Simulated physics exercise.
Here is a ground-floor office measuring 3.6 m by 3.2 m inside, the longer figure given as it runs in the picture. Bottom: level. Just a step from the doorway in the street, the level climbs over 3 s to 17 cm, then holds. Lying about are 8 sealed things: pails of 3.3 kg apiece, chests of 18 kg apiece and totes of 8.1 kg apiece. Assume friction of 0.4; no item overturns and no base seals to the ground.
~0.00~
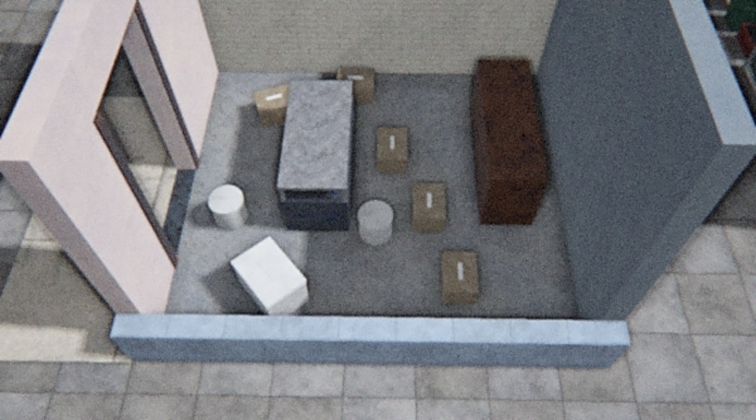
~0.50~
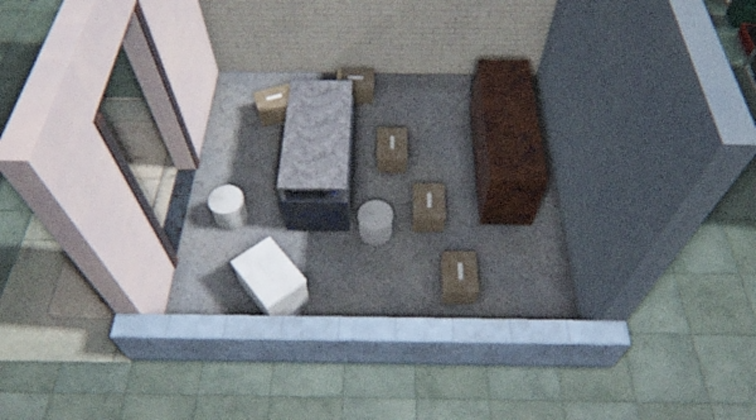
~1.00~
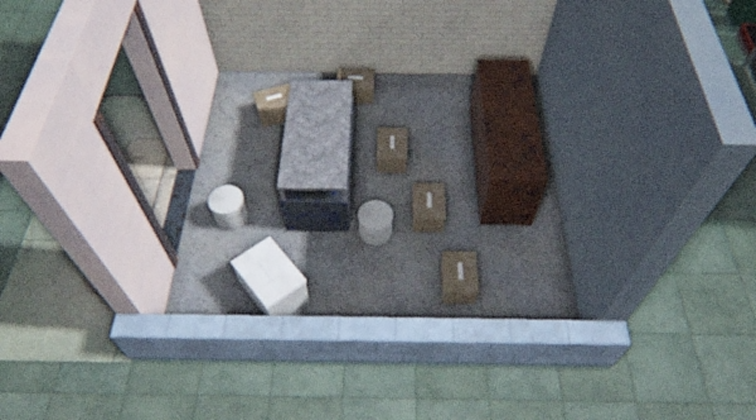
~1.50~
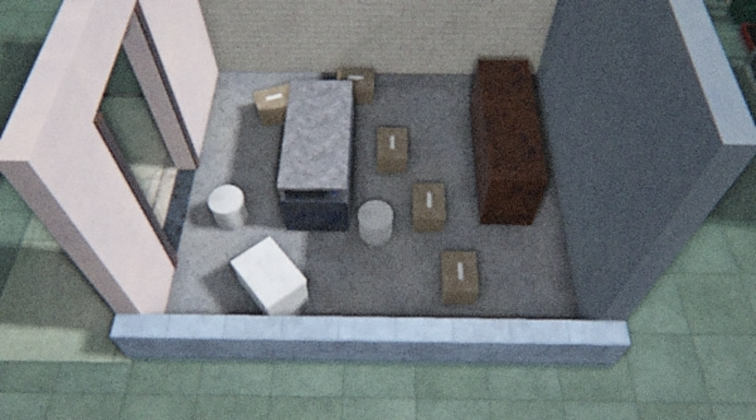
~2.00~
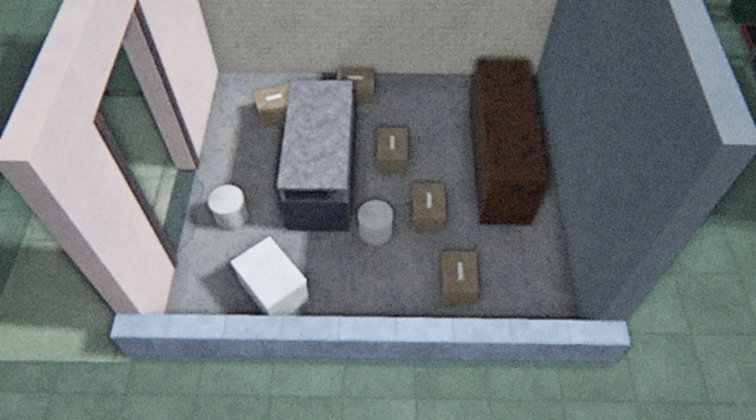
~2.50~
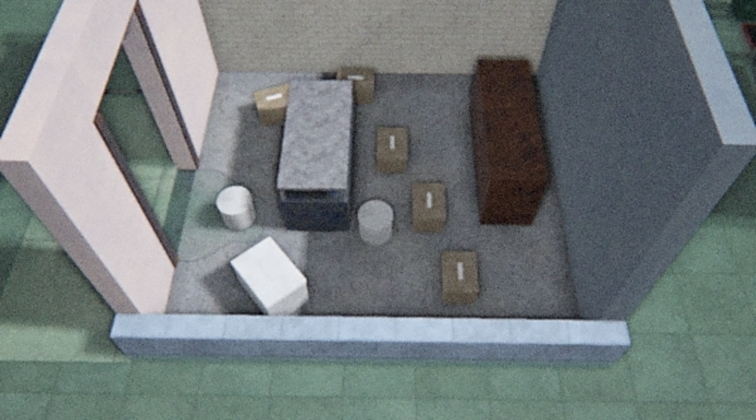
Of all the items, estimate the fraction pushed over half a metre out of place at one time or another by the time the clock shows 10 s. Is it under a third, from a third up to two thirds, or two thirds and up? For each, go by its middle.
The tally is moderate.
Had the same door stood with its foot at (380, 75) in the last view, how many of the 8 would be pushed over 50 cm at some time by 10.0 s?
6.
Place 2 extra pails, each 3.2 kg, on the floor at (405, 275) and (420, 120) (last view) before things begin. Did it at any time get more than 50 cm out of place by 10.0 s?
Order as asked - beyond the cutoff and inside the cutoff.
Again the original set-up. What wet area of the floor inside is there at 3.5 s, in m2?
About 2.0 m2.
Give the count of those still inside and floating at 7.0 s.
At that instant the tally stands at 2.
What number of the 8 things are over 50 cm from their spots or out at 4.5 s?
By that time the total stands at 1.
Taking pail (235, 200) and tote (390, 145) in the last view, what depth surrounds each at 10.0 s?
About 10 and 4 cm.
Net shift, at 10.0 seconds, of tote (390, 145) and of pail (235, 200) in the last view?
Net displacement, in order: 0 cm; 250 cm.
After 3.5 s 0 of 8 are over 50 cm from their spots; 1 afloat.
After 4.5 s 1 of 8 are over 50 cm from their spots; 1 afloat.
After 7.0 s 2 of 8 are over 50 cm from their spots; 2 afloat.
After 10.0 s 4 of 8 are over 50 cm from their spots, and 4 have been at some point; 4 afloat.
